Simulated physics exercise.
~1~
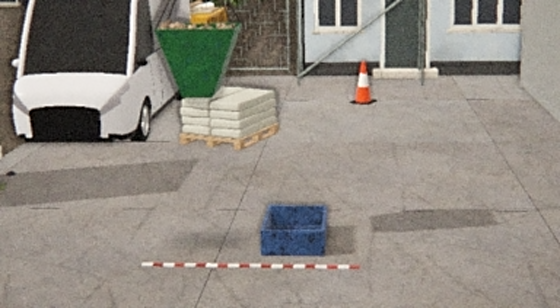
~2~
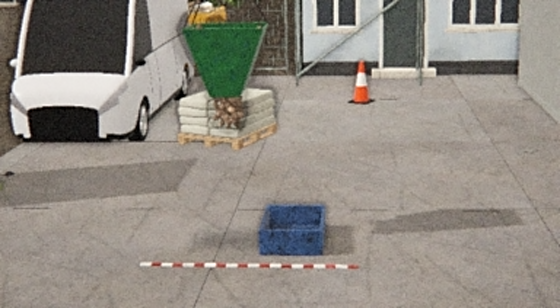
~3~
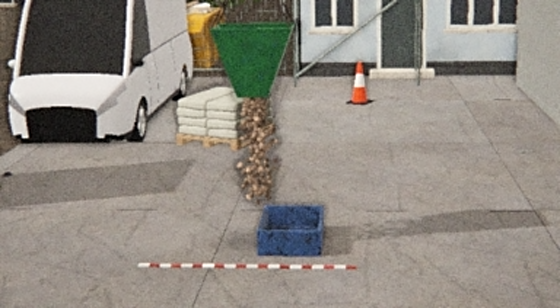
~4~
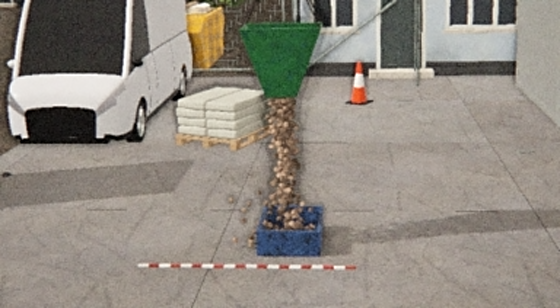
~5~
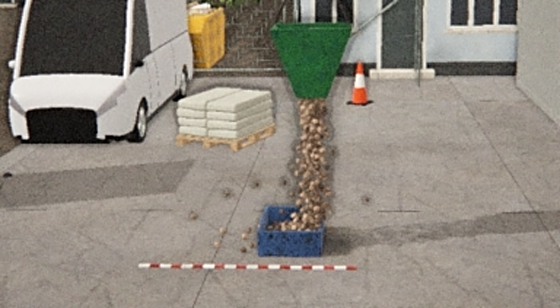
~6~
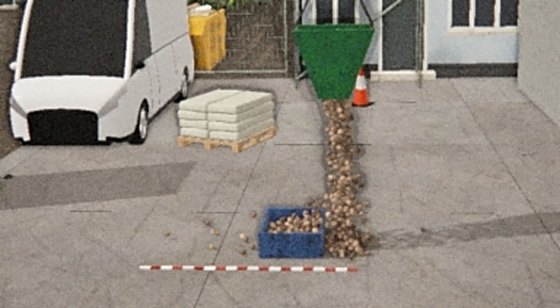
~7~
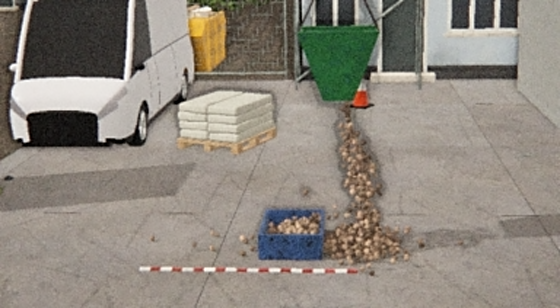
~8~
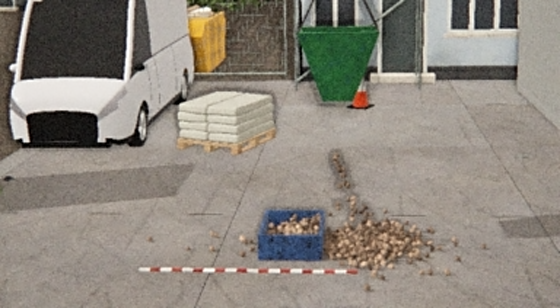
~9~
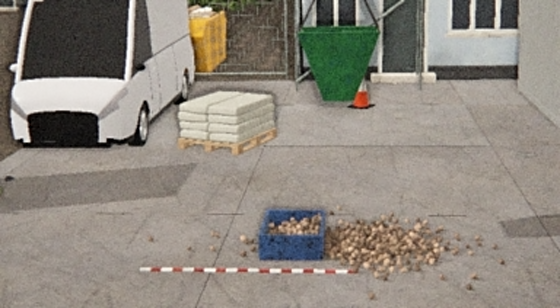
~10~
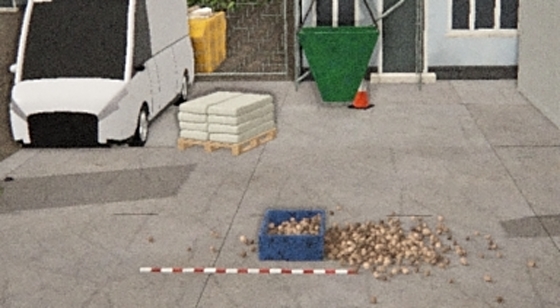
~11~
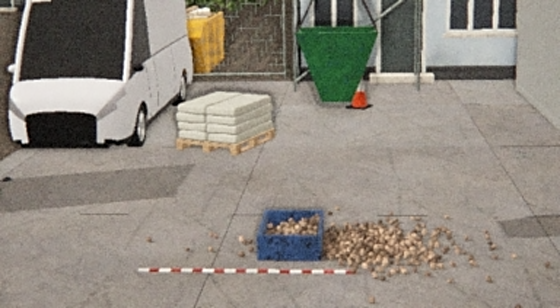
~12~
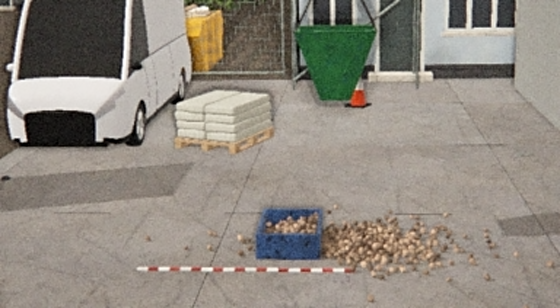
Green skip moving right above a paved yard, pouring brown stones partly into a blue bin, most ending heaped on its right.
